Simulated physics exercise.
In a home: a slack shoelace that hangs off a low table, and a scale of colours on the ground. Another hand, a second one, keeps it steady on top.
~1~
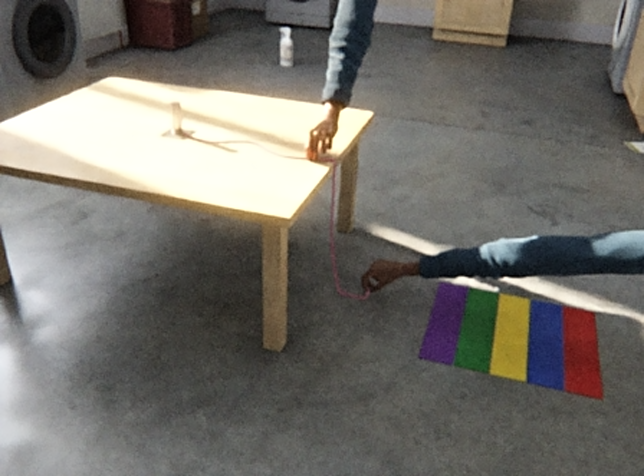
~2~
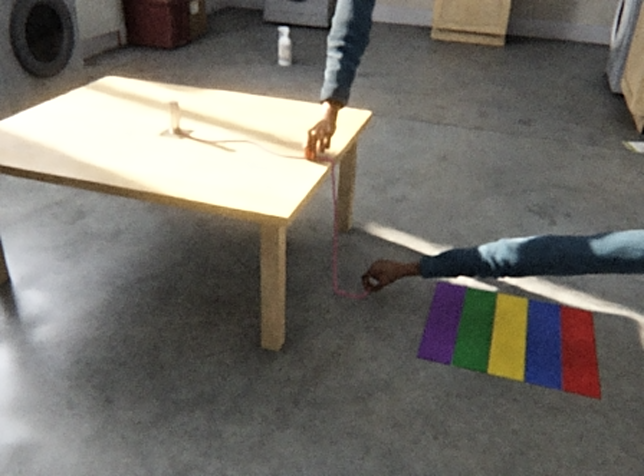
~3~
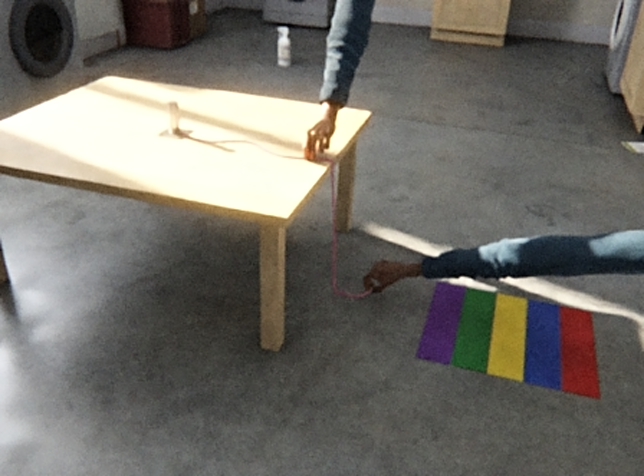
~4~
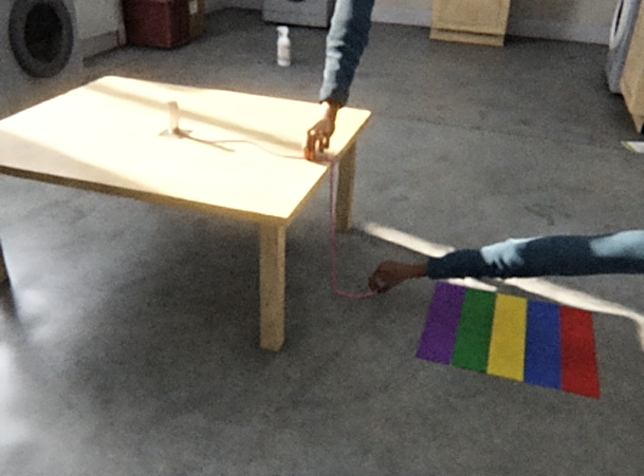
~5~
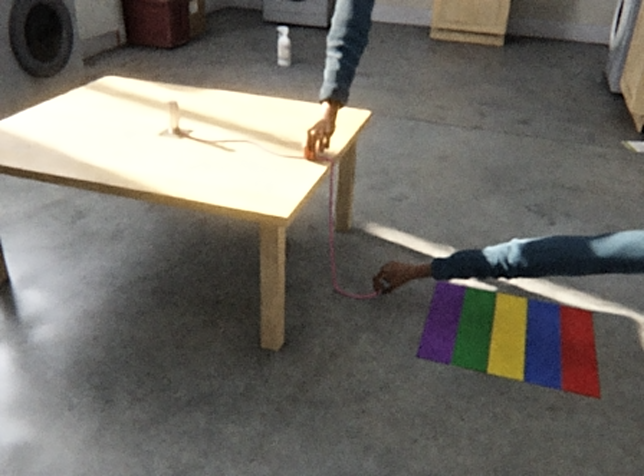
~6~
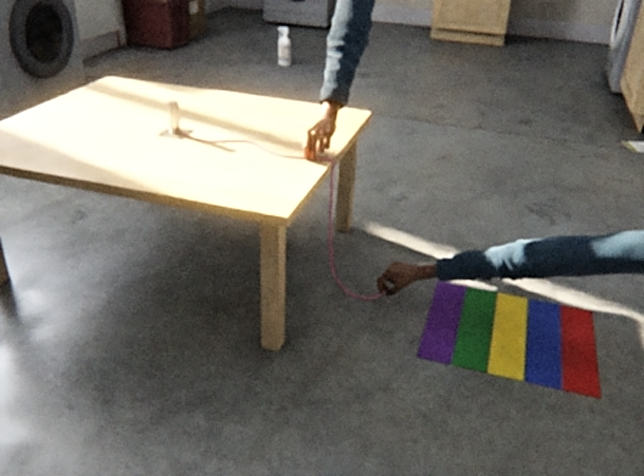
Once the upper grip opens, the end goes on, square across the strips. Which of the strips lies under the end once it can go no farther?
The green one.
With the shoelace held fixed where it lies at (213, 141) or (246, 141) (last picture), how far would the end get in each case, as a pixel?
About (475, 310) and (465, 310).
A little later, end near (417, 299); short of the strips.
Next, end near (454, 306); over purple.
When it is tight, end near (476, 311); over green. The green one.
